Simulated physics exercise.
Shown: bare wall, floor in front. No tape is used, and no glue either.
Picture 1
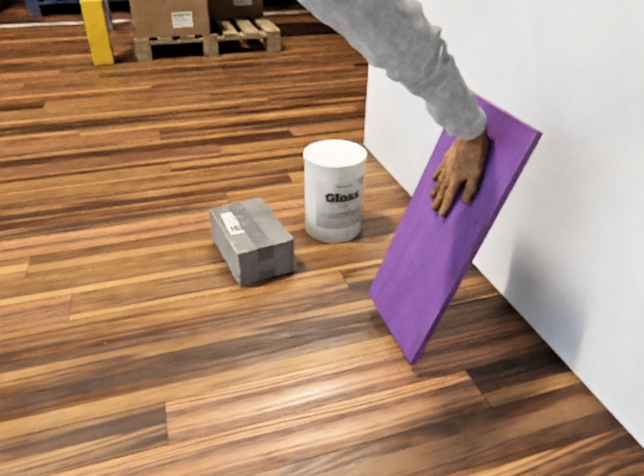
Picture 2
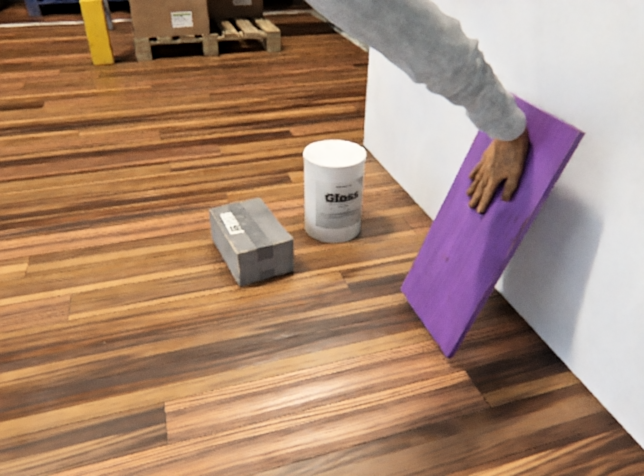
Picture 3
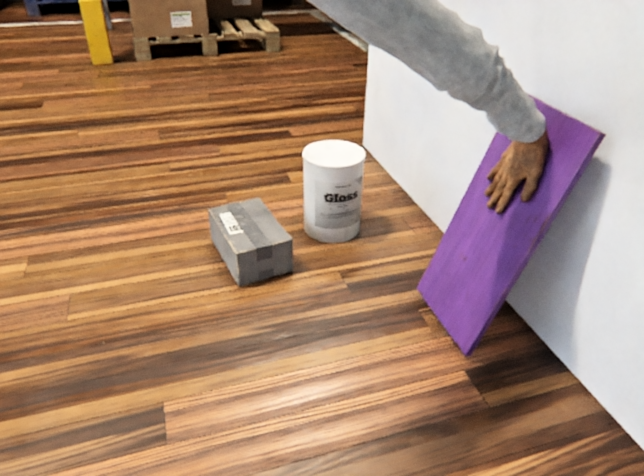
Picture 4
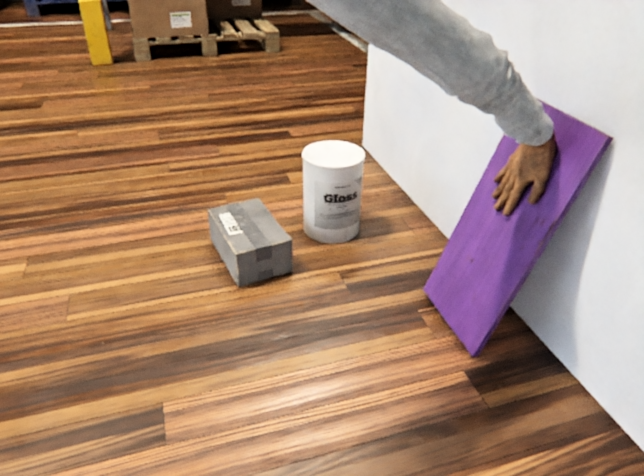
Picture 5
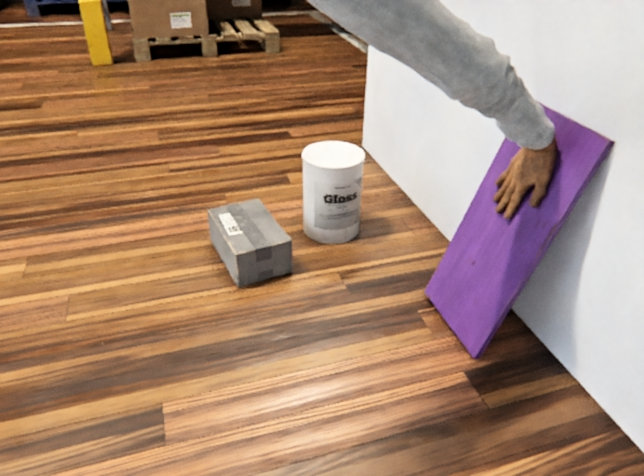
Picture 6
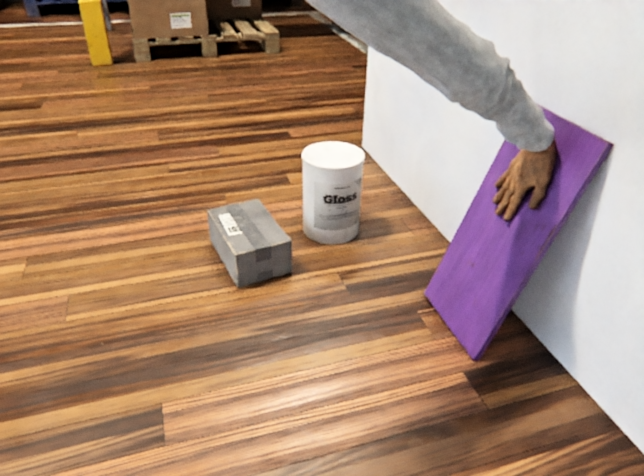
A purple board, pressed by a hand at the end of a grey-sleeved arm reaching in from the top, shifts a short way right and leans against a bare white wall, then stays nearly still under the hand. The wall stands at the right of a striped wooden floor, seen from above by a nearly steady camera. A white pail and a grey box sit near the centre, with brown cartons, wooden pallets and a yellow post behind.
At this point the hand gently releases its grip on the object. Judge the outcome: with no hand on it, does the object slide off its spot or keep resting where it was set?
Keeps its footing.
Then, 0.50 s past the last view, nothing moves.
Then, 1.10 s past the last view, purple board resting near (502, 233).
Finally, all 3 still in place. Final places as the last picture's camera would see them, purple board near (502, 233). The board remains leaning.
